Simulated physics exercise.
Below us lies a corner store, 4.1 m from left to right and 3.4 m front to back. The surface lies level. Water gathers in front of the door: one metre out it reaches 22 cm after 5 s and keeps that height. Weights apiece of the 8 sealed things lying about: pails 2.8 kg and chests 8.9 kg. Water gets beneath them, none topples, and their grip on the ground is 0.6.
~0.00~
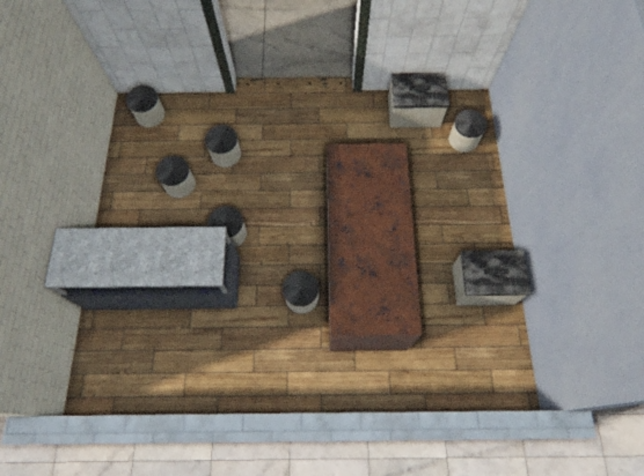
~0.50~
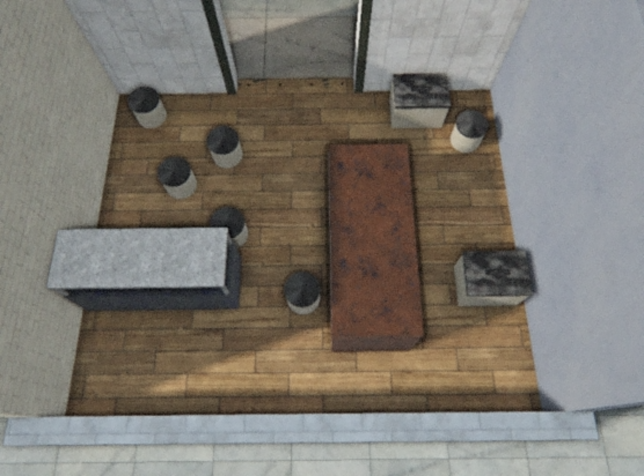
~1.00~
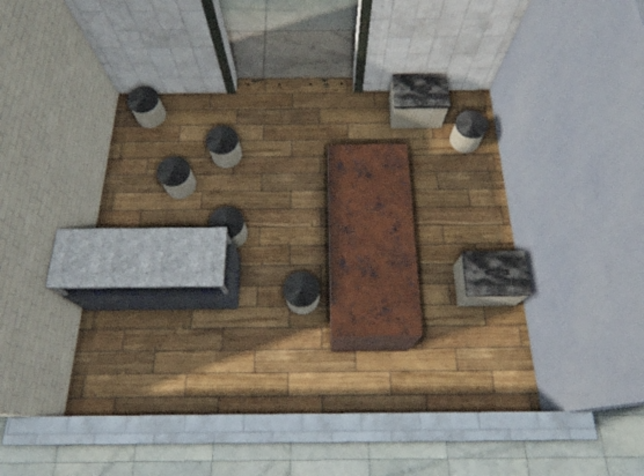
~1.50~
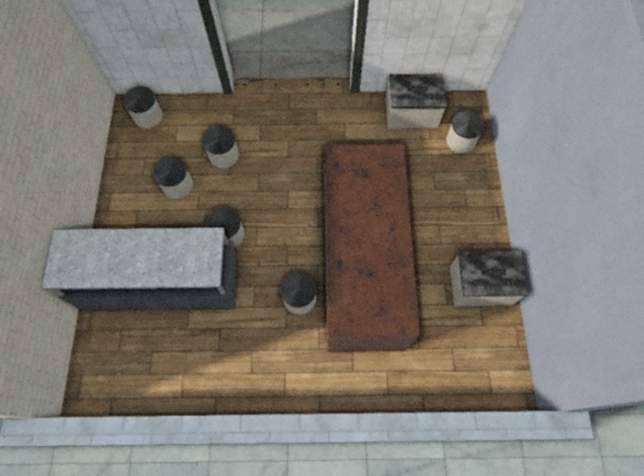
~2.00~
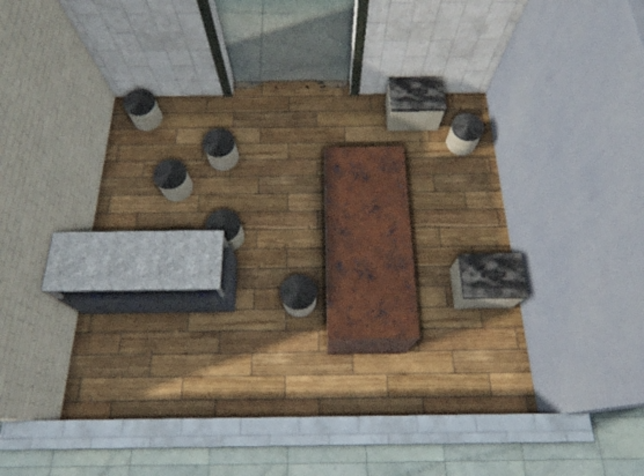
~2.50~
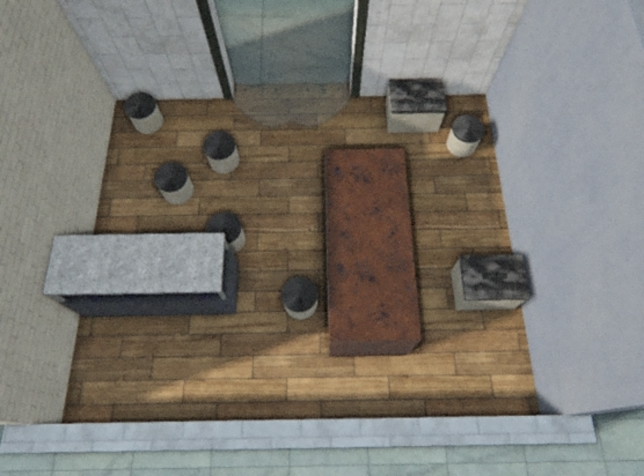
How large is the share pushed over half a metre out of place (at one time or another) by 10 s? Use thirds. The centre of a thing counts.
It is at least two thirds.
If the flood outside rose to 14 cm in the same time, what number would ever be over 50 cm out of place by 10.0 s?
Then 3.
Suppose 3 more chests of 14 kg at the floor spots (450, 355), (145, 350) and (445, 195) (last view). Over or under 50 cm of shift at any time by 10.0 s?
In turn: Less, more, under.
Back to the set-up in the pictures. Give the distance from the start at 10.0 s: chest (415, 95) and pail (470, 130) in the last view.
In turn: 50 cm, 50 cm.
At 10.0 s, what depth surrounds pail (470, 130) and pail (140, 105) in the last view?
Roughly 7 and 9 cm.
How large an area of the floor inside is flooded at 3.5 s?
About 2.0 m2.
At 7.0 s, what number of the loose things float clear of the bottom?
5 of them.
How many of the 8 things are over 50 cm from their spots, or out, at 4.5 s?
0 of them.
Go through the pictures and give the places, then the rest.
A pail at (471, 123), on the bottom; a chest at (496, 272) rests on the ground; water covers 0.0 m2; 0 of 8 have shifted, in the first frame.
A pail at (472, 124), on the bottom; a chest at (498, 273) rests on the ground; water covers 0.0 m2; 0 of 8 have shifted, in the second frame.
A pail at (472, 124) rests on the ground; a chest at (497, 273) rests on the ground; 0.0 m2 under water; 0 of 8 have shifted, in the third frame.
A pail at (468, 124), on the bottom; a chest at (493, 273), on the bottom; 0.0 m2 under water; 0 of 8 have shifted, in the fourth frame.
A pail at (468, 127) rests on the ground; a chest at (493, 275), on the bottom; water covers 0.0 m2; 0 of 8 have shifted, in the fifth frame.
A pail at (468, 128), on the bottom; a chest at (495, 277), on the bottom; water covers 0.3 m2; 0 of 8 have shifted, in the sixth frame.
After 3.5 s 0 of 8 are over 50 cm from their spots; 0 afloat.
After 4.5 s 0 of 8 are over 50 cm from their spots; 0 afloat.
After 7.0 s 3 of 8 are over 50 cm from their spots; 5 afloat.
After 10.0 s 7 of 8 are over 50 cm from their spots, and 7 have been at some point; 8 afloat.
